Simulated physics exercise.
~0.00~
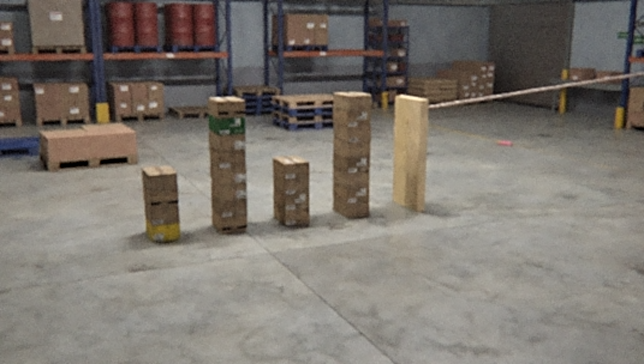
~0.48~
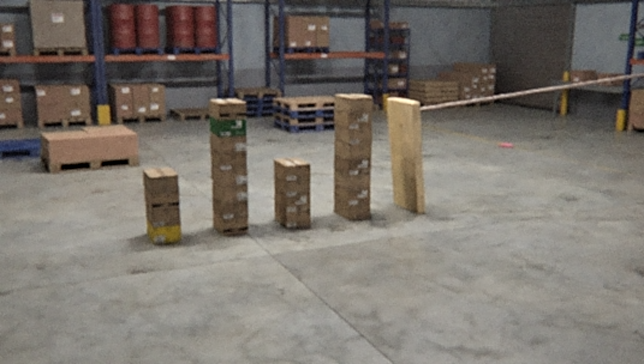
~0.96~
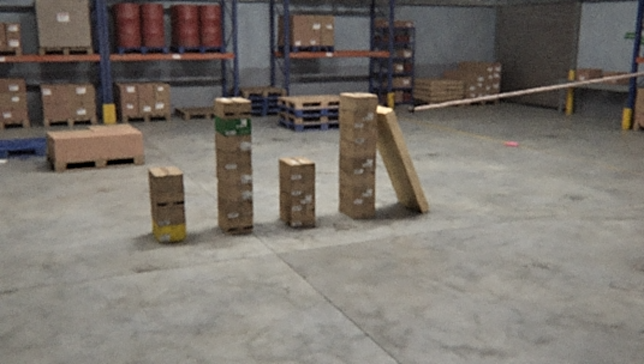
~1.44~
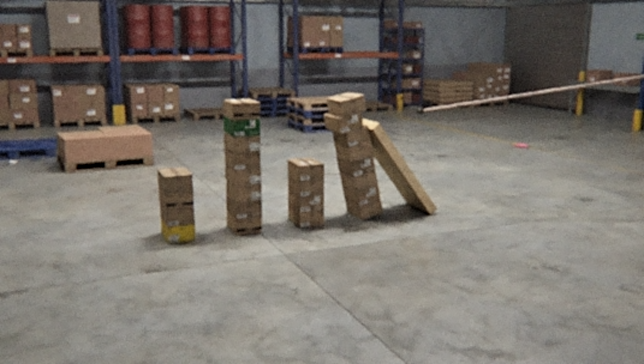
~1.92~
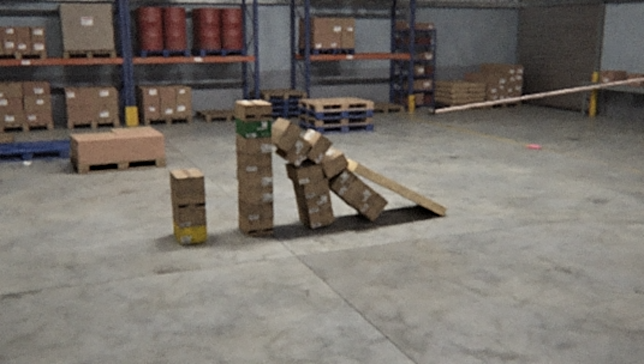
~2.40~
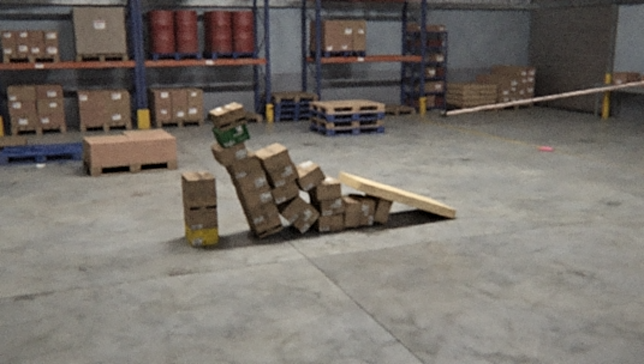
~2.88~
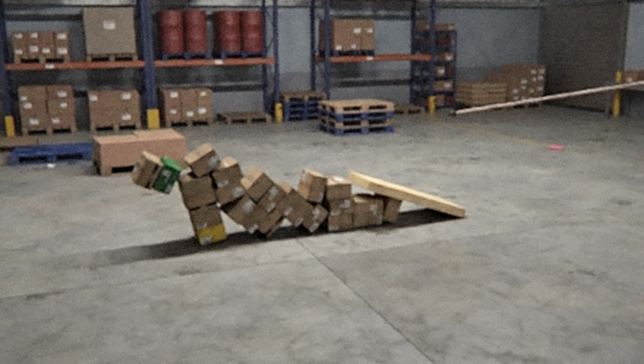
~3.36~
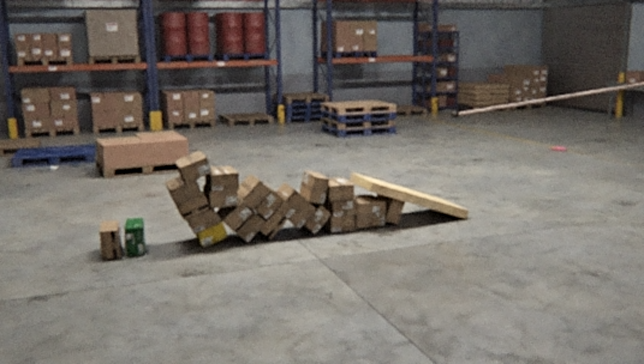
A tall wooden board tipped left into a row of stacked boxes in a warehouse, knocking the piles over one after another until they lay in a jumbled, leaning heap, with the green box and another on the floor at the left.
